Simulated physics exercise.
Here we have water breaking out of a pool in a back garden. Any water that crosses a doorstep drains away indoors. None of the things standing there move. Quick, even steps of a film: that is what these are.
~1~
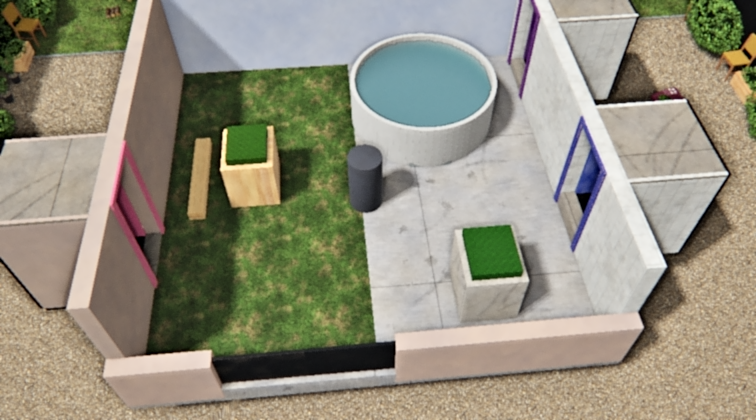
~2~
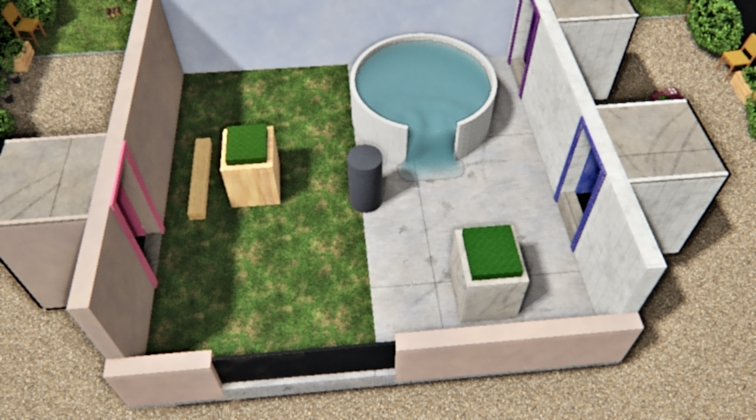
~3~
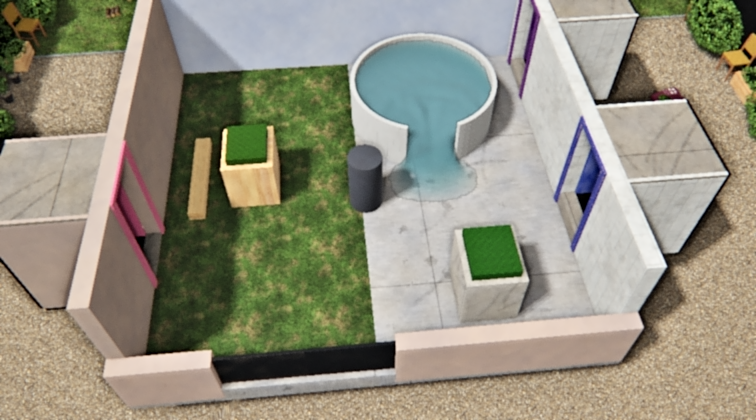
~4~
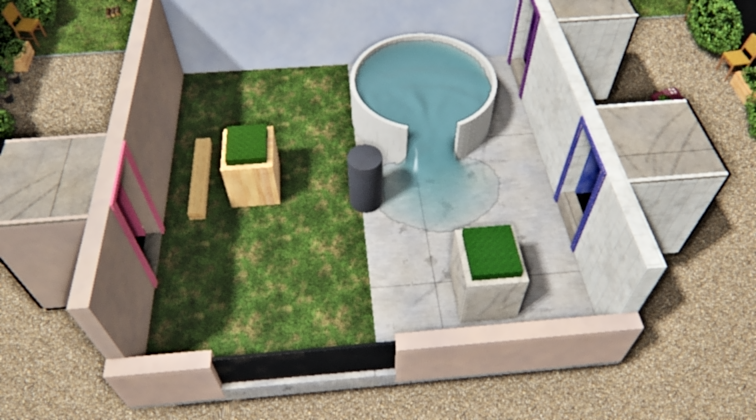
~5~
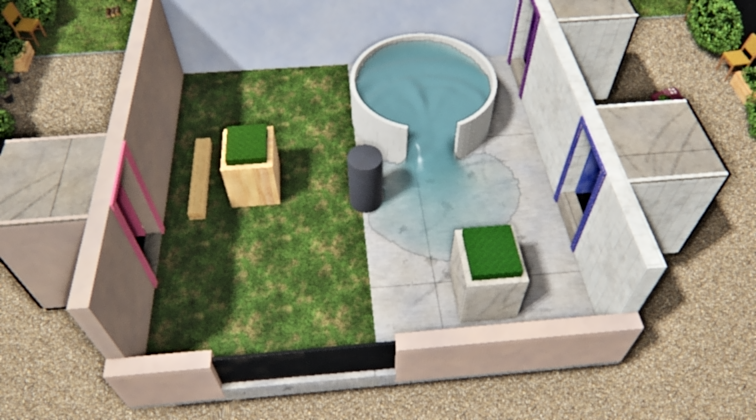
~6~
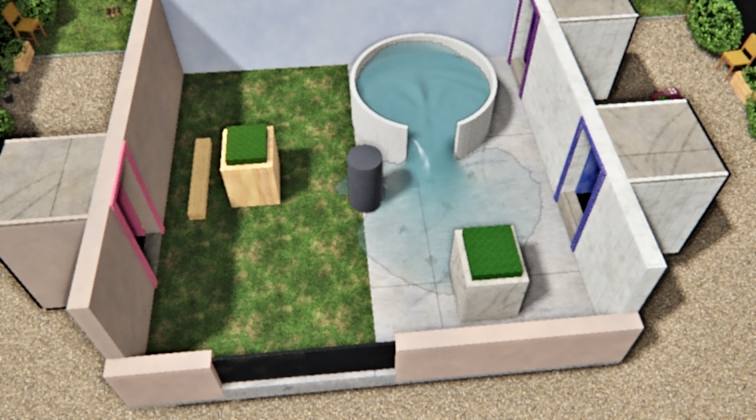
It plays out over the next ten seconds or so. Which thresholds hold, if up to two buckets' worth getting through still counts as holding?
The purple door holds; the pink door does not hold; the blue door holds.
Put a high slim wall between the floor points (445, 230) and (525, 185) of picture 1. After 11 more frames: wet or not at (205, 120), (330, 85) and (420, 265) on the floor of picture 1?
Reading the points as listed, I get left untouched, then left untouched, then deluged.
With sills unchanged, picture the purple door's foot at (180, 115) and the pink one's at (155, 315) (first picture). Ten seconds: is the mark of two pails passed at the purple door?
As for the purple one, it doesn't reach the mark.
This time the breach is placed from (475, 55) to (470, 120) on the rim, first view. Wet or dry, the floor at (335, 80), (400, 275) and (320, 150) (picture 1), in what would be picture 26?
Respectively: Drenched, drenched and parched.
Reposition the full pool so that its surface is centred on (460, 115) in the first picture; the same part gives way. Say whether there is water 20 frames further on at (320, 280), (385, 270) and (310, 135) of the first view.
Taking them in the order asked: Inundated, then inundated, then spared.
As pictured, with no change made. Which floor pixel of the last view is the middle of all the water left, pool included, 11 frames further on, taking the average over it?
Estimate: (432, 171).
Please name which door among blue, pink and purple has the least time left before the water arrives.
That would be the blue one.
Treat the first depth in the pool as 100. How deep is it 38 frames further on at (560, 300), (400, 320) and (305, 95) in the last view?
I'd say around 14 per cent, then 18 per cent, then 0 per cent.
A moment on, water covers 30 % of the floor; the purple door not reached, the pink door not reached, the blue door wet at the sill, nothing in.
Next, water covers 40 % of the floor; the purple door not reached, the pink door not reached, the blue door wet at the sill, nothing in.
Then, water covers 55 % of the floor; the purple door not reached, the pink door not reached, the blue door wet at the sill, nothing in.
Later, water covers 75 % of the floor; the purple door wet at the sill, nothing in, the pink door under two buckets in, the blue door wet at the sill, nothing in.
In the end, water covers 100 % of the floor; the purple door wet at the sill, nothing in, the pink door over two buckets in, the blue door wet at the sill, nothing in.
